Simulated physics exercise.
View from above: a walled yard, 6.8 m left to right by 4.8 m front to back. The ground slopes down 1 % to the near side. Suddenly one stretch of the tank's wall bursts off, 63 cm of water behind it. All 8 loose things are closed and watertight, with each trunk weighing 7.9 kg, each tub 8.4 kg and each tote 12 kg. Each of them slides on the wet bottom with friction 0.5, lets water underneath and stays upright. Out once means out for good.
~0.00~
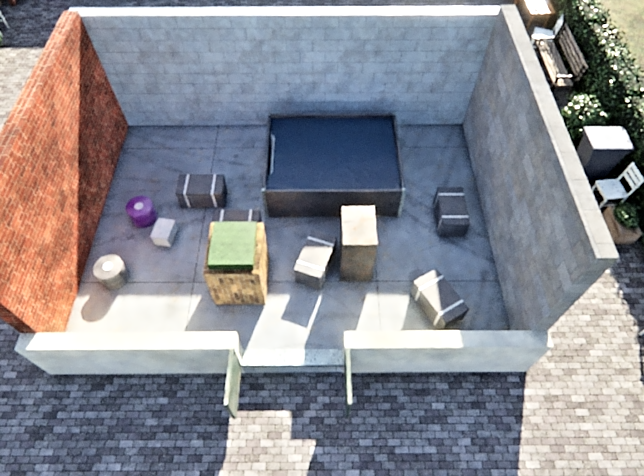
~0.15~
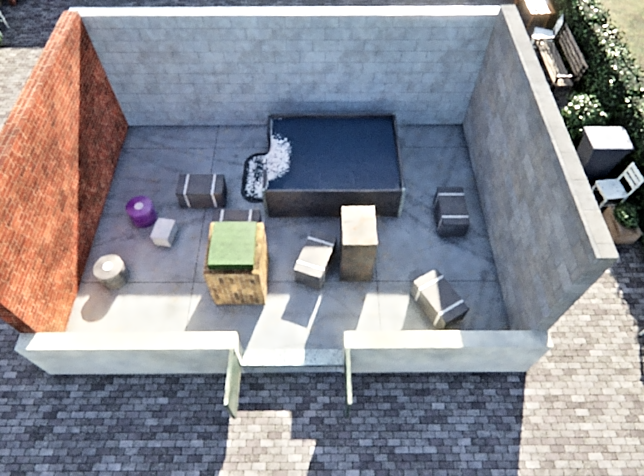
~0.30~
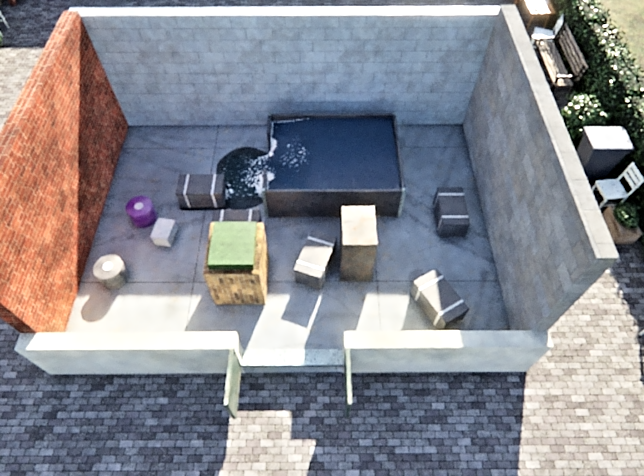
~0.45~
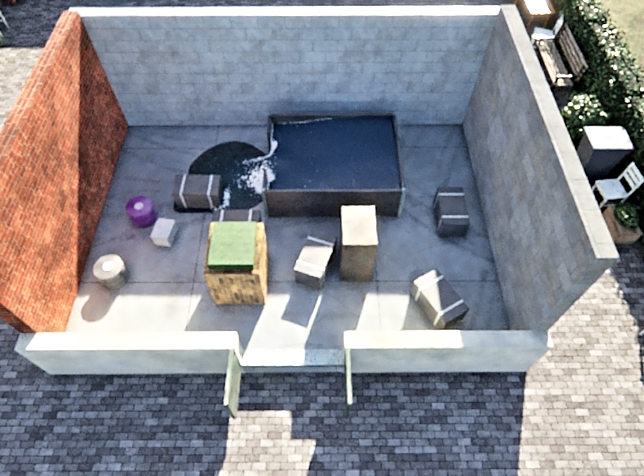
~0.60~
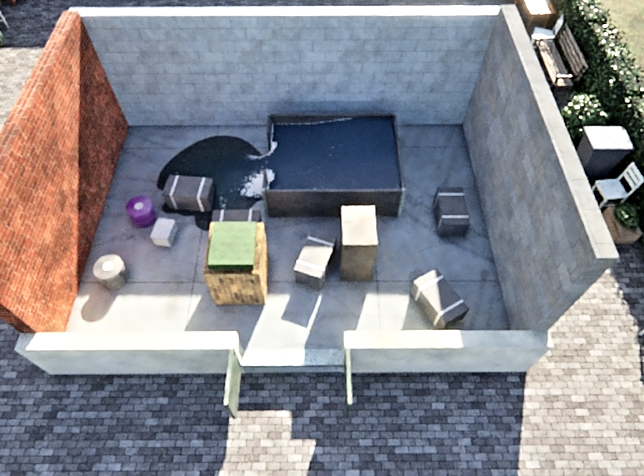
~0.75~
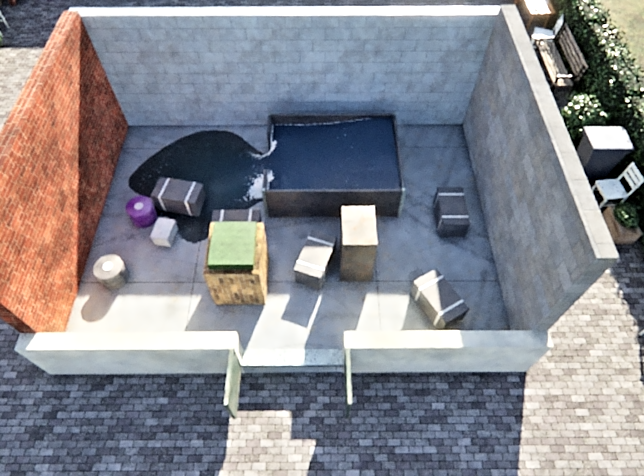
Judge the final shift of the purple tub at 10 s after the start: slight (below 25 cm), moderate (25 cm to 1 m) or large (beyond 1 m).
Its displacement will be large.
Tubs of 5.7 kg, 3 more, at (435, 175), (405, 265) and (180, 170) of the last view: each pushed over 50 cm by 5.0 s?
Result, in listed order: Not exceeded / not exceeded / exceeded.
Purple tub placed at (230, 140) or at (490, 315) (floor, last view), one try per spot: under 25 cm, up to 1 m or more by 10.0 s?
From the first spot it goes a long way, and from the second it goes a long way.
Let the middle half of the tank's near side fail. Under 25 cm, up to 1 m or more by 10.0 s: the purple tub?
In that scenario the purple tub would have stayed in place.
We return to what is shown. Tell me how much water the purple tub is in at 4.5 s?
Roughly 21 cm deep.
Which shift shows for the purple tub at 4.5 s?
Around 200 centimetres.
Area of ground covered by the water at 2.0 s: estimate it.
Flooded: Near 15 m2.
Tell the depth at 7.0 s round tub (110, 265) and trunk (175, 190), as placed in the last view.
I'd estimate 6 cm for the first and 10 cm for the second.
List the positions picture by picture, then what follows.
In the first frame, the purple tub at (139, 206), on the bottom; 4.1 m2 under water; 0 of 8 have shifted.
In the second frame, the purple tub at (139, 206), on the bottom; water covers 4.7 m2; 0 of 8 have shifted.
In the third frame, the purple tub at (139, 206) rests on the ground; water covers 5.4 m2; 0 of 8 have shifted.
In the fourth frame, the purple tub at (139, 206), on the bottom; 6.2 m2 under water; 1 of 8 have shifted.
In the fifth frame, the purple tub at (139, 206), on the bottom; water covers 7.2 m2; 1 of 8 have shifted.
In the sixth frame, the purple tub at (139, 206) rests on the ground; water covers 8.6 m2; 1 of 8 have shifted.
After 2.0 s the purple tub is near (92, 247), 1.0 m from its start, afloat; 0 of 8 are out; 2 afloat.
After 4.5 s the purple tub is near (110, 302), 1.9 m from its start, afloat; 0 of 8 are out; 3 afloat.
After 7.0 s the purple tub is near (199, 265), 1.7 m from its start, afloat; 0 of 8 are out; 3 afloat.
After 10.0 s the purple tub is near (217, 193), 1.3 m from its start, afloat; 0 of 8 are out; 6 afloat.
